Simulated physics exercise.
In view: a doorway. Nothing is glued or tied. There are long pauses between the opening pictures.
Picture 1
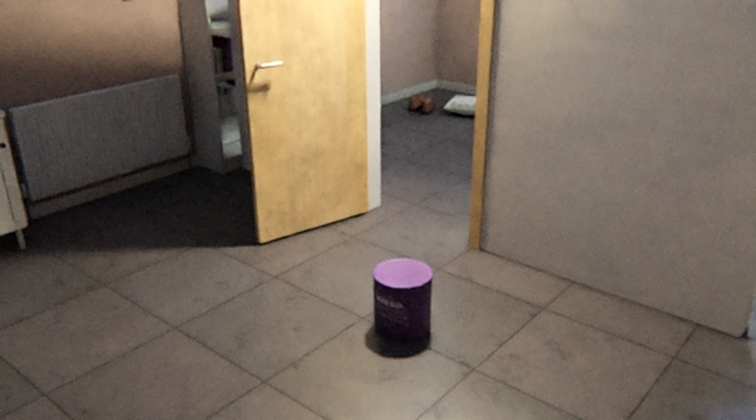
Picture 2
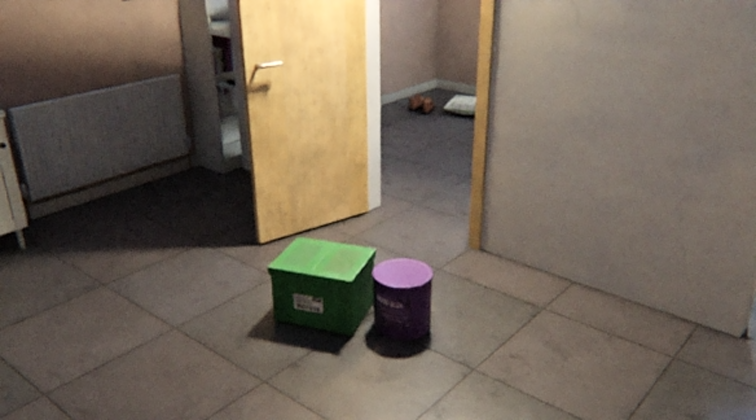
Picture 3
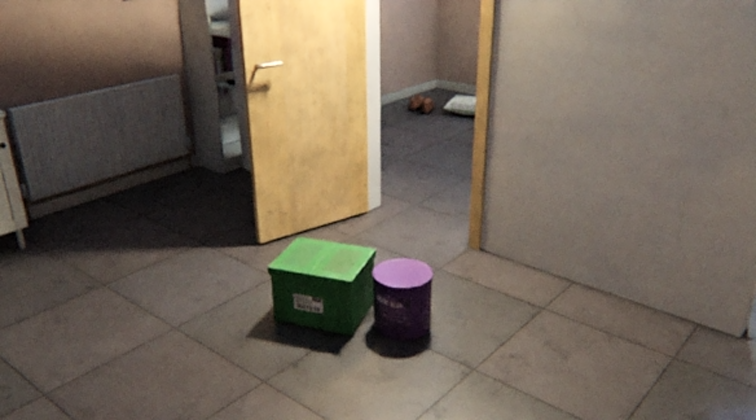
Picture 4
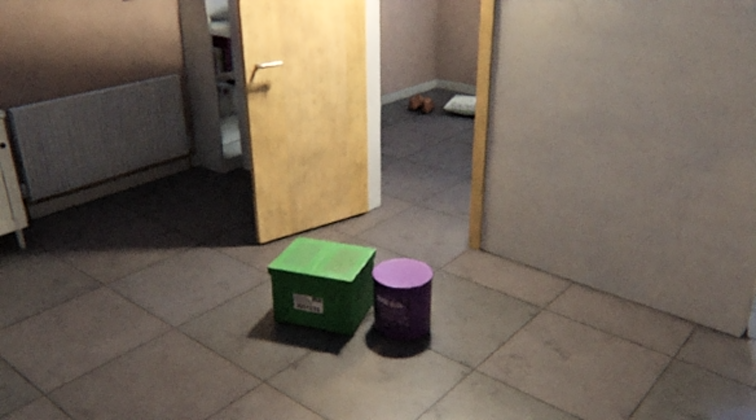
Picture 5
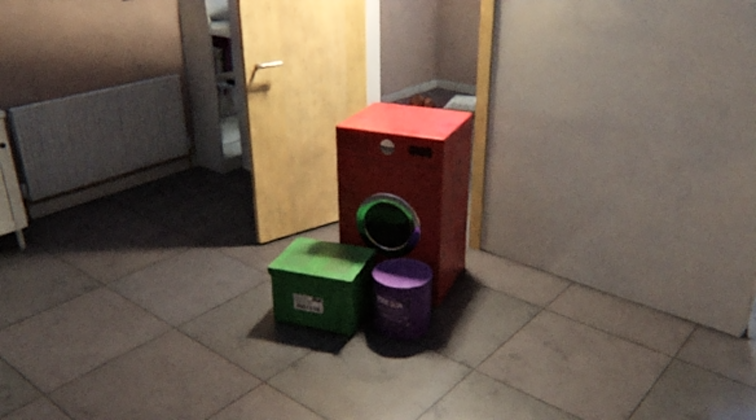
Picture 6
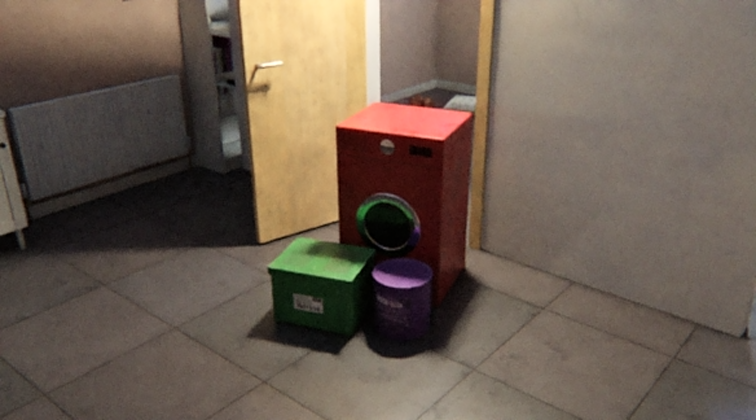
Nothing is seen moving in this dim, grey-tiled room, viewed from a fixed, slightly raised camera facing a wide-open wooden door. A purple pail stands alone near the centre, with a radiator at left and a plain pale wall at right. A green lidded box appears at the pail's left, then a red front-loading appliance appears behind them both, with nobody in view.
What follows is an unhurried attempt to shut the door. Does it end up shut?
Outcome: The door is blocked.
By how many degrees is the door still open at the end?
About 55°.
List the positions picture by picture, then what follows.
The first picture shows door wide open and still; purple pail (402, 299).
The second picture shows door wide open and still; purple pail (402, 299); green tote (324, 285).
The third picture shows door wide open and still; purple pail (402, 299); green tote (324, 285).
The fourth picture shows door wide open and still; purple pail (402, 299); green tote (324, 285).
The fifth picture shows door wide open and still; purple pail (402, 299); green tote (324, 285).
The sixth picture shows door wide open and still; red appliance (405, 202); purple pail (402, 299).
Then, 0.30 s after the last picture, door 96° open.
Then, 0.50 s after the last picture, door 80° open.
Then, 0.60 s after the last picture, door 71° open.
Then, 0.80 s after the last picture, door 55° open.
At rest, door 55° open; all 3 in place. Seen from the same camera at the end, red appliance near (406, 202).
